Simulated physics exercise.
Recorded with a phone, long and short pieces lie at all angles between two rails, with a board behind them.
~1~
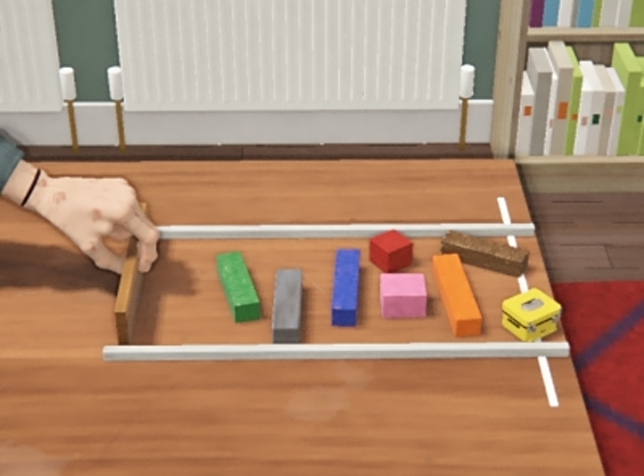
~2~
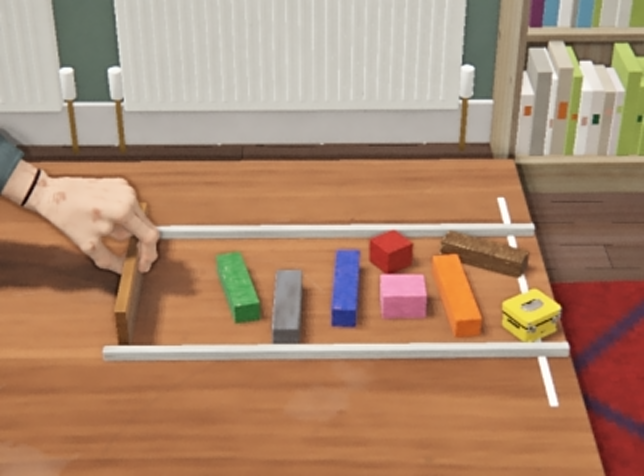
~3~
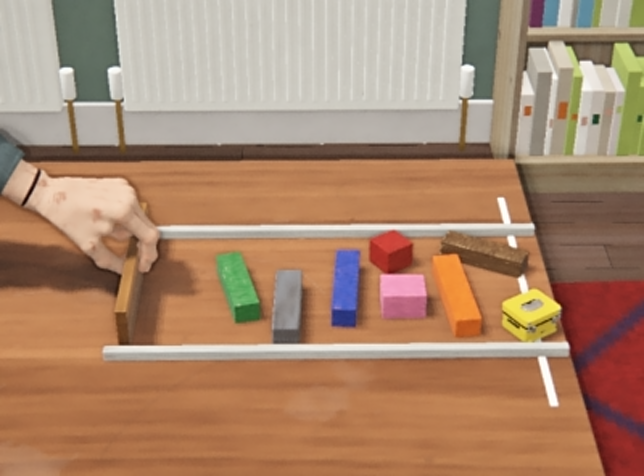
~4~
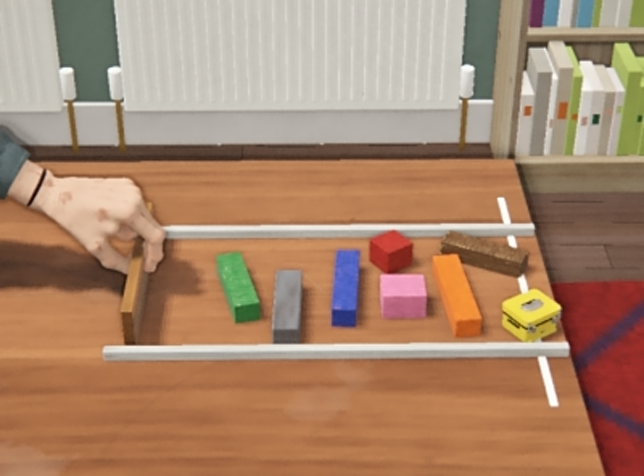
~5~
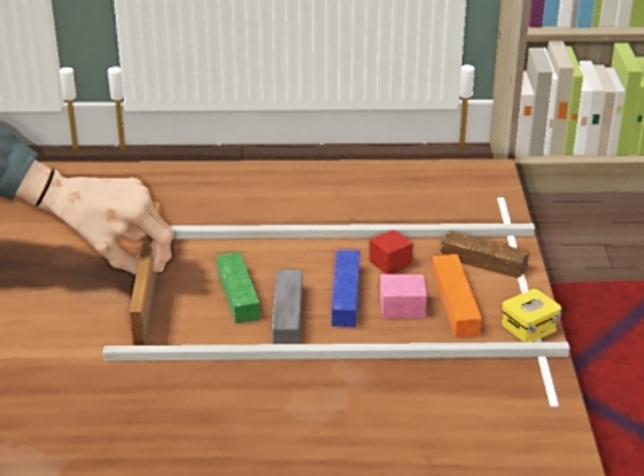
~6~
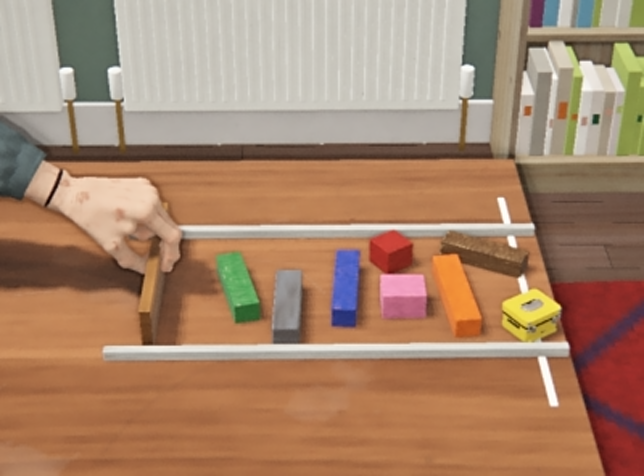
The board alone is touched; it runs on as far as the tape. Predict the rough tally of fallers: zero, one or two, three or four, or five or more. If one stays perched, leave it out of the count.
Off the edge go no fewer than five.
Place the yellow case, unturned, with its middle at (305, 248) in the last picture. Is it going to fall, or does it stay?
It simply keeps its place on top.
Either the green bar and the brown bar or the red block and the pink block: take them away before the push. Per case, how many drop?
The first count is 4 and the second is 5.
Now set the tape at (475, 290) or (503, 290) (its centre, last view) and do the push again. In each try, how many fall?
3 and 5.
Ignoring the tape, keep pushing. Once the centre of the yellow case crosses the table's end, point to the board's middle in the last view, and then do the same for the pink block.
The middle is at (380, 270) when it's the yellow case, and at (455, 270) when it's the pink block.
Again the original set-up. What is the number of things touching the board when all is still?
Looks like 2 of them, all told.
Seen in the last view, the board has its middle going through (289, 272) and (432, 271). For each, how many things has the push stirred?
I get 3 at the one place and 8 at the other.
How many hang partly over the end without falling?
1 in all.
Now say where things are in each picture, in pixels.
The first frame shows yellow case (530, 317); brown bar (484, 254); orange bar (456, 294); board (134, 273); tape (524, 290).
The second frame shows brown bar (484, 254); green bar (238, 287).
The third frame shows orange bar (456, 294); board (134, 273).
The fourth frame shows yellow case (530, 317); pink block (403, 296).
The fifth frame shows brown bar (484, 254); grey stick (288, 307).
The sixth frame shows yellow case (530, 317); brown bar (484, 254); orange bar (456, 294); board (156, 273); tape (524, 290).
Early on, none off yet; yellow case at rest near (530, 317); brown bar at rest near (484, 254); orange bar at rest near (456, 294).
Finally, the number that fall off is five or more; lost, grey stick, blue bar, pink block, orange bar, brown bar and yellow case.
